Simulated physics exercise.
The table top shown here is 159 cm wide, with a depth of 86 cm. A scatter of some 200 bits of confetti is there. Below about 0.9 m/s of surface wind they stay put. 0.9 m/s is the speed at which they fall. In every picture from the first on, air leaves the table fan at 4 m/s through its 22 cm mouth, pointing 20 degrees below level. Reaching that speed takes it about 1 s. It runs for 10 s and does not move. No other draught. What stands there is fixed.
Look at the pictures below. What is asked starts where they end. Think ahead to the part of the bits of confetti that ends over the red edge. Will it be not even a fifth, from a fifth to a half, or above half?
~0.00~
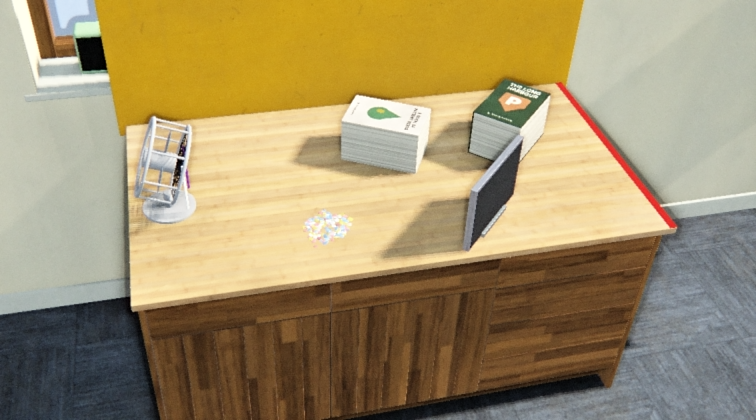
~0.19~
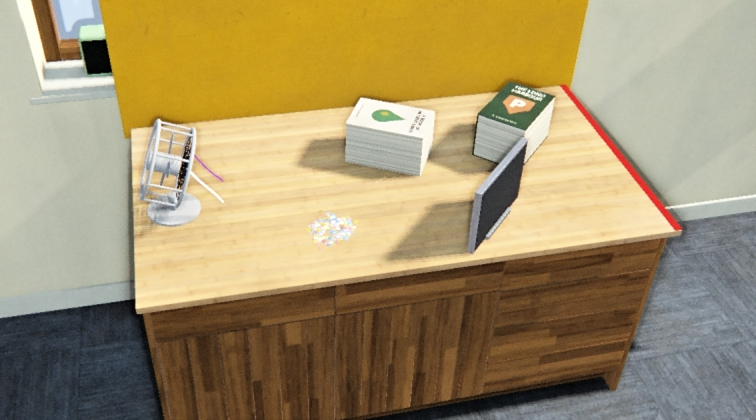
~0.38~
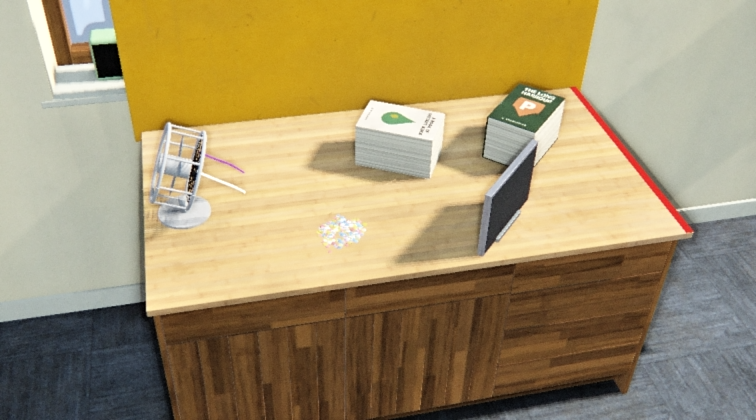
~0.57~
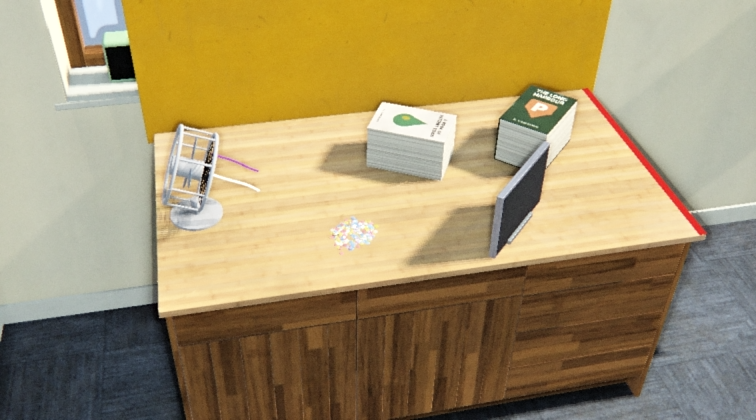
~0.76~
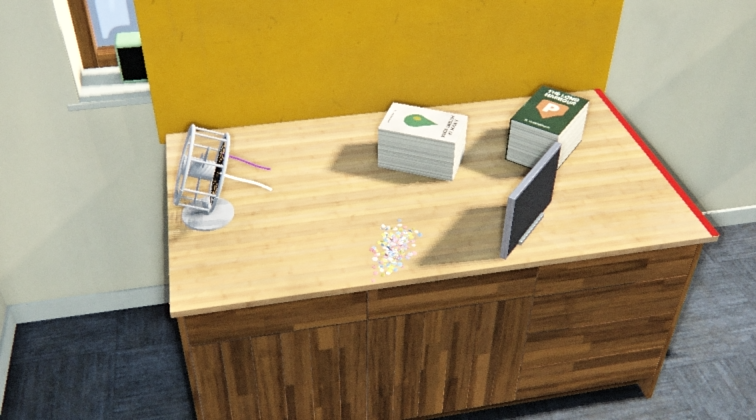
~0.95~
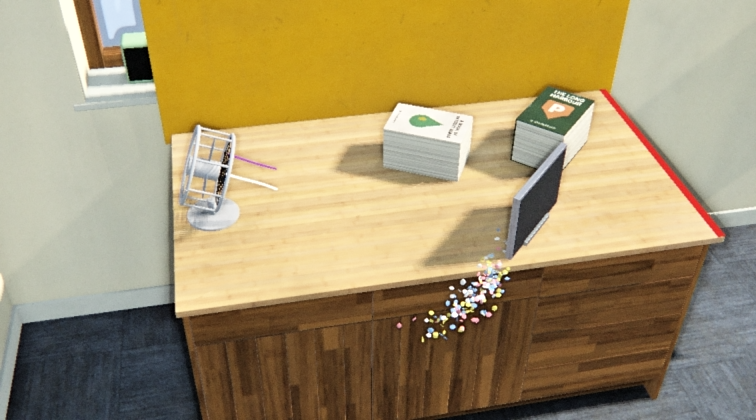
The part past that edge will never reach a fifth.
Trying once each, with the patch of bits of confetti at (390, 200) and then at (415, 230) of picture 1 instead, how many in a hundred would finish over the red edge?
It goes 100 % first, then 30 %.
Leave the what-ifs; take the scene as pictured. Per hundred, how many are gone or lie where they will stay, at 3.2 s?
About 100 per cent.
After 2.0 s the count stands so, 0 % are over the red edge.
After 3.2 s the count stands so, 1 % are over the red edge.
After 5.5 s the count stands so, 2 % are over the red edge.
After 10.0 s, at the end, 2 % are over the red edge.
